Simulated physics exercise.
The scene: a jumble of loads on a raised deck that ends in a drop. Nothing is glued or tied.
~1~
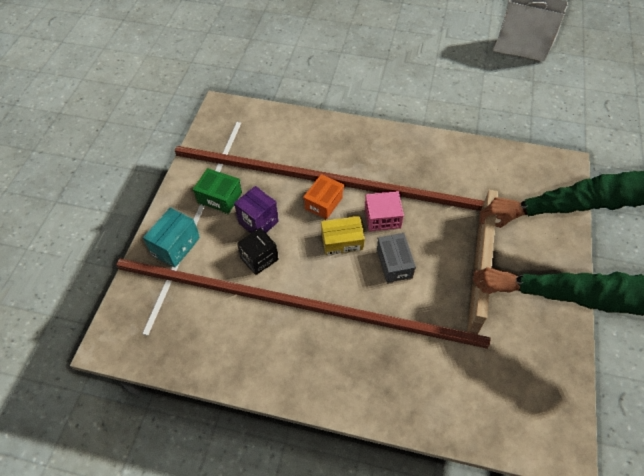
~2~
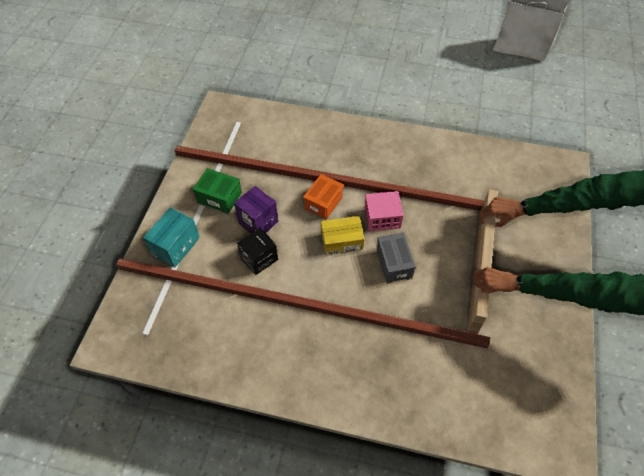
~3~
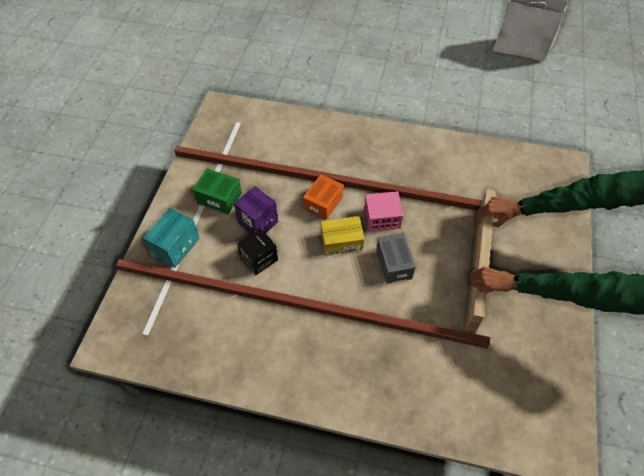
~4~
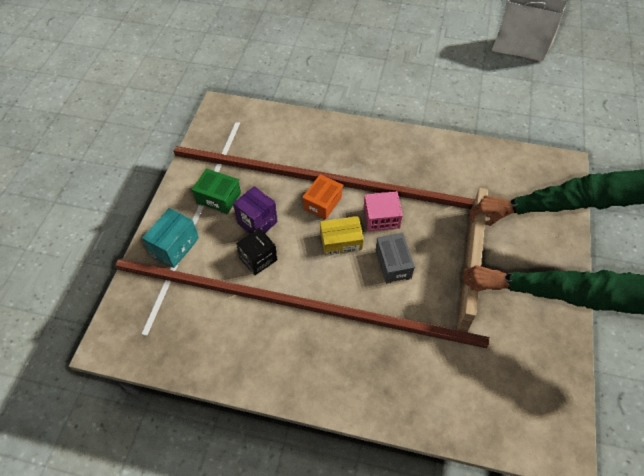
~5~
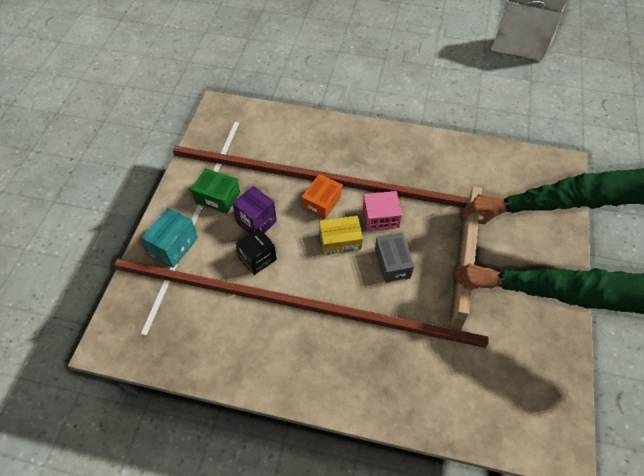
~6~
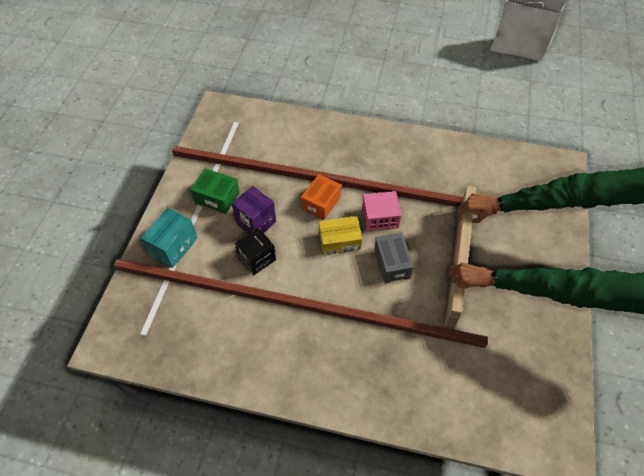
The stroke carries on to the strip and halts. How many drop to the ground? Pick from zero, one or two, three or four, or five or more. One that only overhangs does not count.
The number that fall off is one or two.
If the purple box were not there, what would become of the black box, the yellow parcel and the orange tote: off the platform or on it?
The black box is kept; the yellow parcel does not fall; the orange tote stays on.
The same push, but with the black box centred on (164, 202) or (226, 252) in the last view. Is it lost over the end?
Place by place, it comes down; does not fall.
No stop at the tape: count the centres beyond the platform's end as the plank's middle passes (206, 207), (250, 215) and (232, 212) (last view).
In that order 2, 0 and 0.
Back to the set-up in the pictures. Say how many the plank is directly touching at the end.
In contact: 3.
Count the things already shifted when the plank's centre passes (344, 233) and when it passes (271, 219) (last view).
By then 4, and 7.
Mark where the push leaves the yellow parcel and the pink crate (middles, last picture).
The yellow parcel stops around (155, 196); the pink crate around (194, 173).
A little later, none off yet; turquoise box at rest near (170, 238); green tote at rest near (216, 191); purple box at rest near (255, 213).
Next, none off yet; turquoise box at rest near (170, 238); green tote shifted about its own width near (189, 183); purple box shifted well along near (203, 207).
When it is over, the number that fall off is one or two; down, purple box and green tote.
